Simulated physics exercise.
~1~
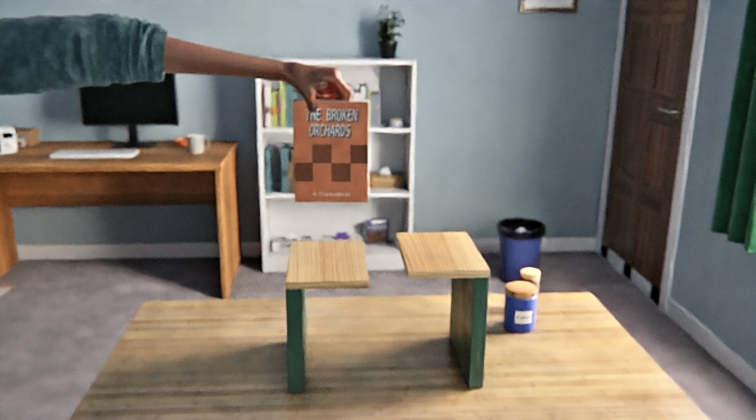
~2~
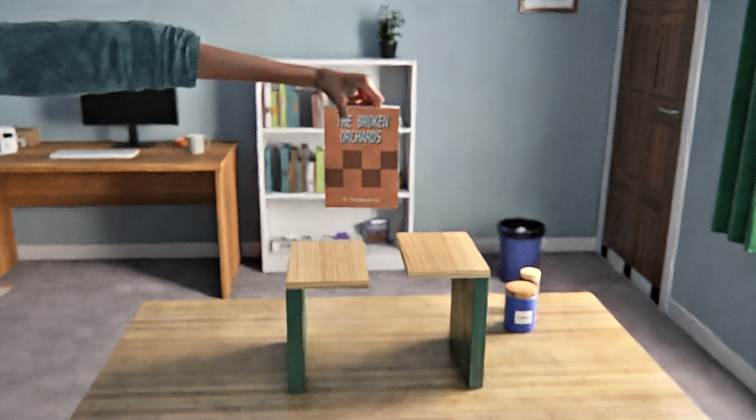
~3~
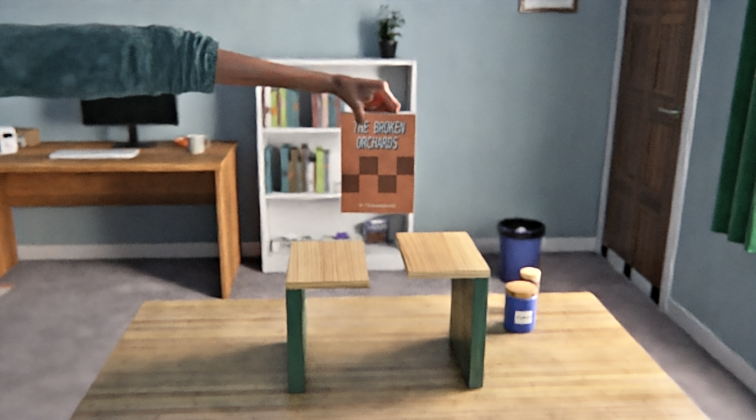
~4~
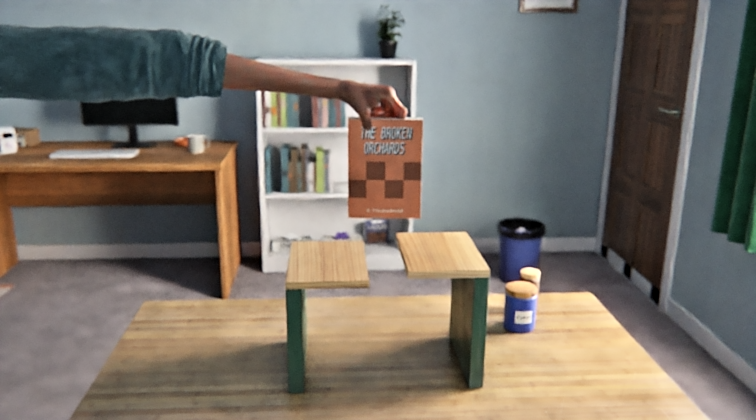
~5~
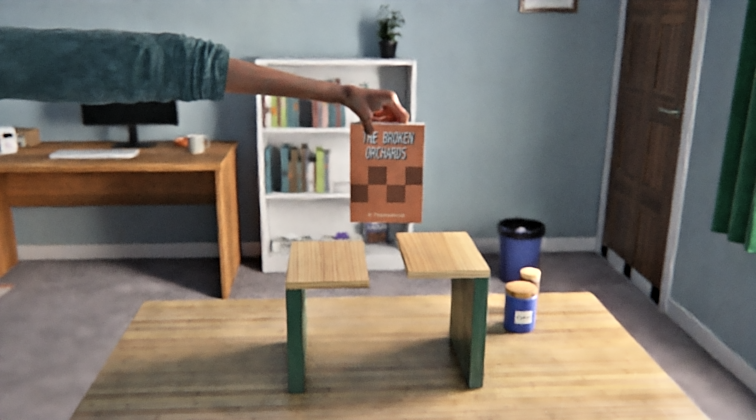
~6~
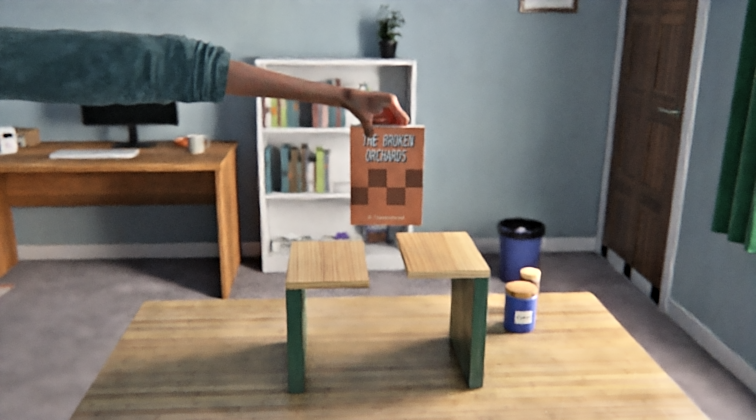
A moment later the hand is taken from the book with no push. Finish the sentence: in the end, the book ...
The book stays up on the ledges.
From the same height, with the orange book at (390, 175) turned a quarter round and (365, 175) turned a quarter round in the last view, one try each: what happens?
First it falls clear through, second it gets held up.
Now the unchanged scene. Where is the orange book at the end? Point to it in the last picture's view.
It winds up at roughly (378, 208).
Then, 0.20 s past the last view, orange book displaced a little near (386, 199).
Then, 0.50 s past the last view, orange book rocked 7° from its first pose near (380, 207).
Finally, moved from the start, orange book; the other 2 still in place. Final places as the last picture's camera would see them, orange book near (378, 208). The book lodges.
